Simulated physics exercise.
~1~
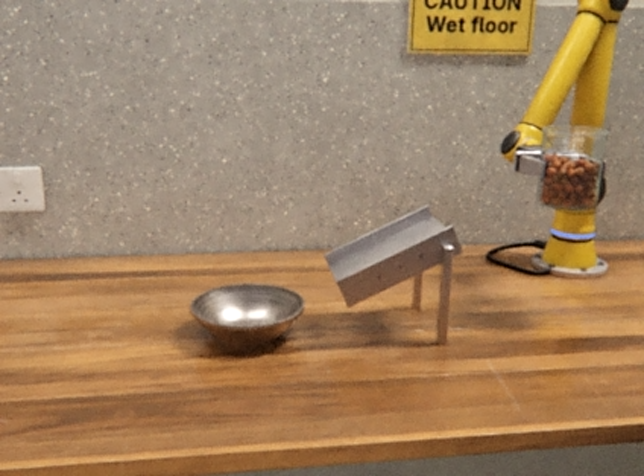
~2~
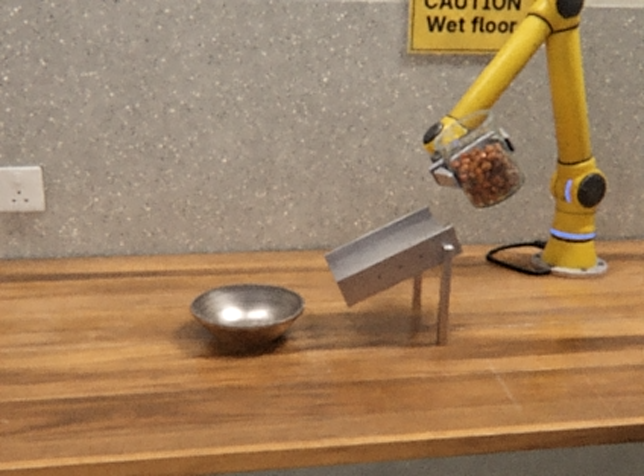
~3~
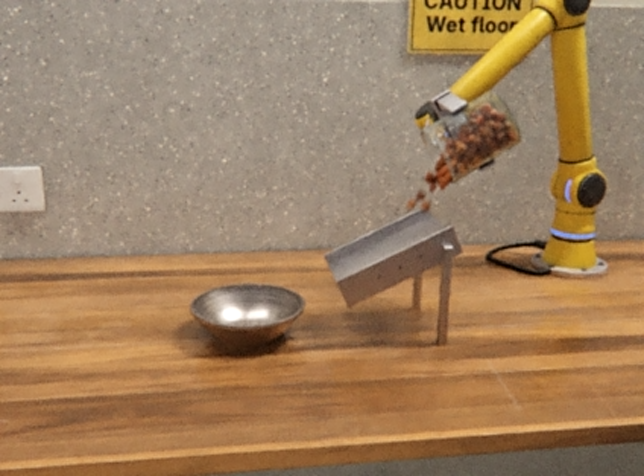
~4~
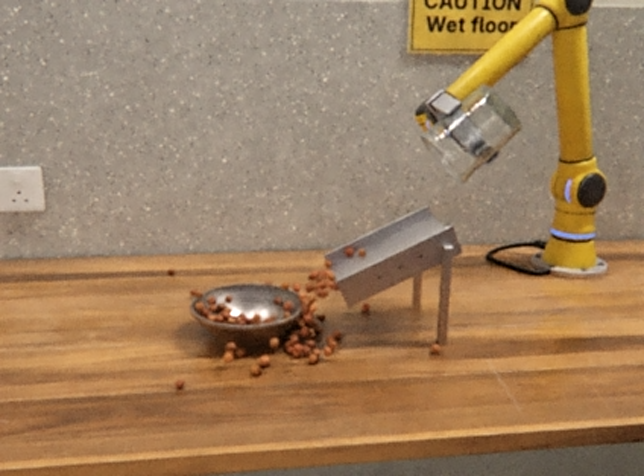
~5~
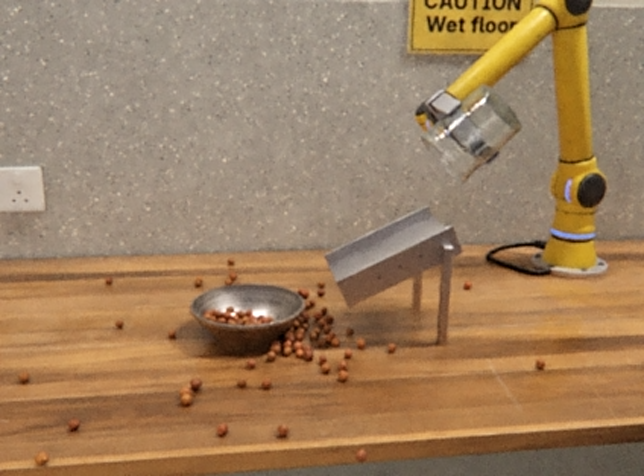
A yellow robot arm swung a clear tumbler of hazelnuts left over a sloping metal chute and tipped it upside down, sending them sliding toward a metal bowl, where some landed while many spilled and scattered across the wooden table.
